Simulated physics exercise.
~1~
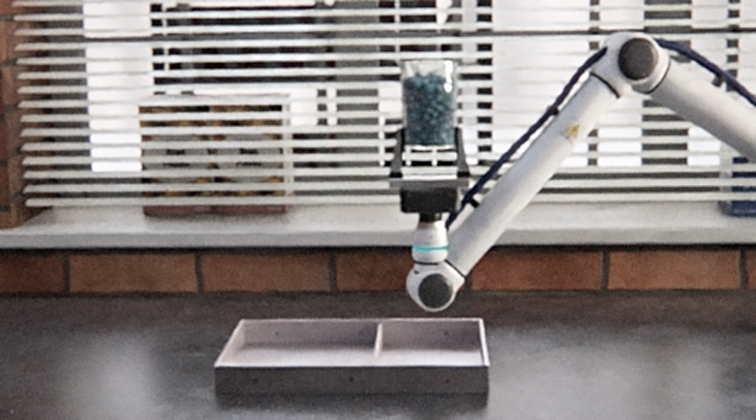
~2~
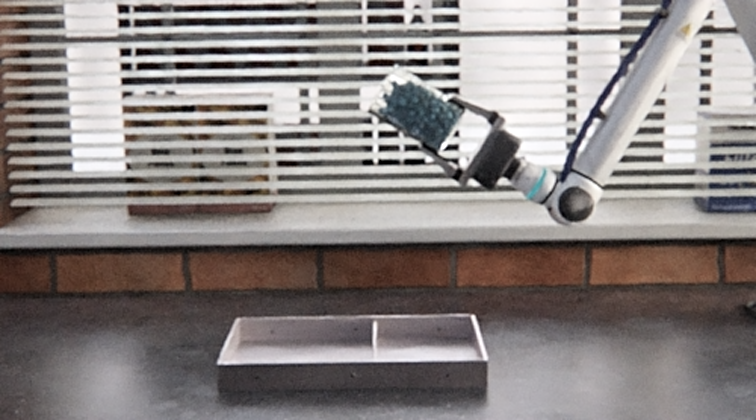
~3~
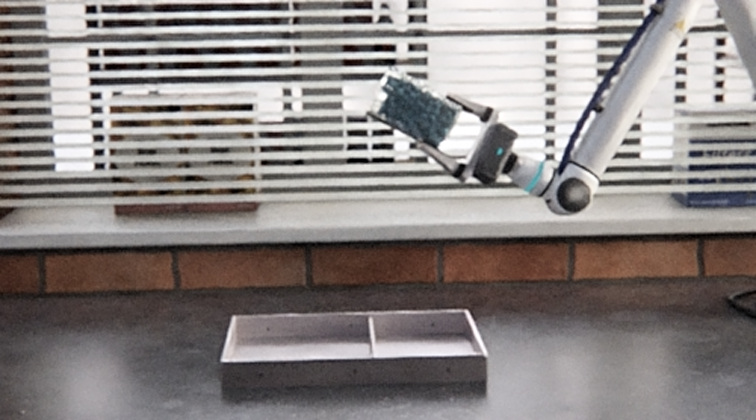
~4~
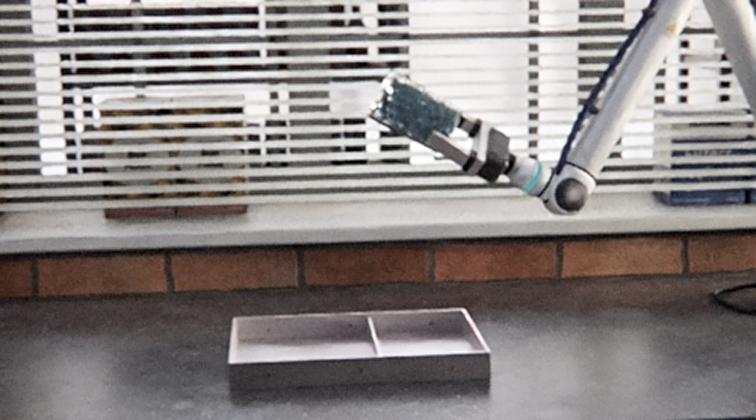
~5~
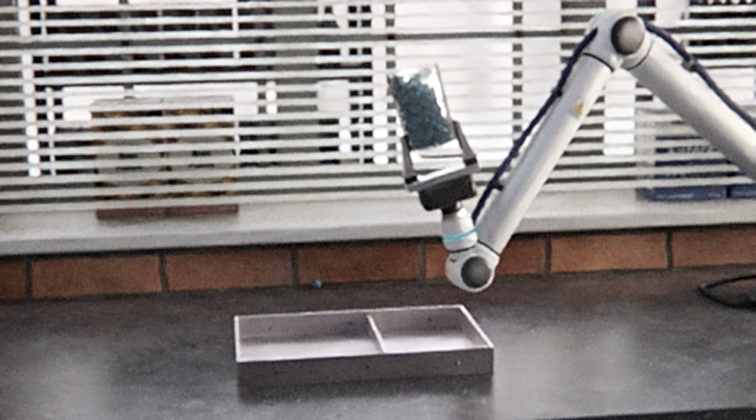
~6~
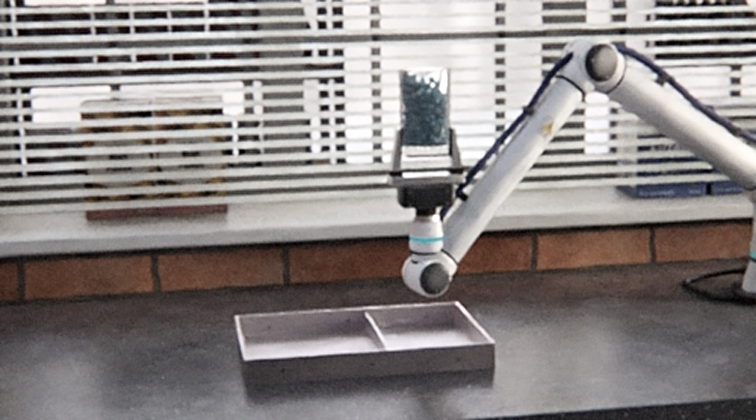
A robot arm tips a tumbler of dark beads over a tray, then rights it still full.
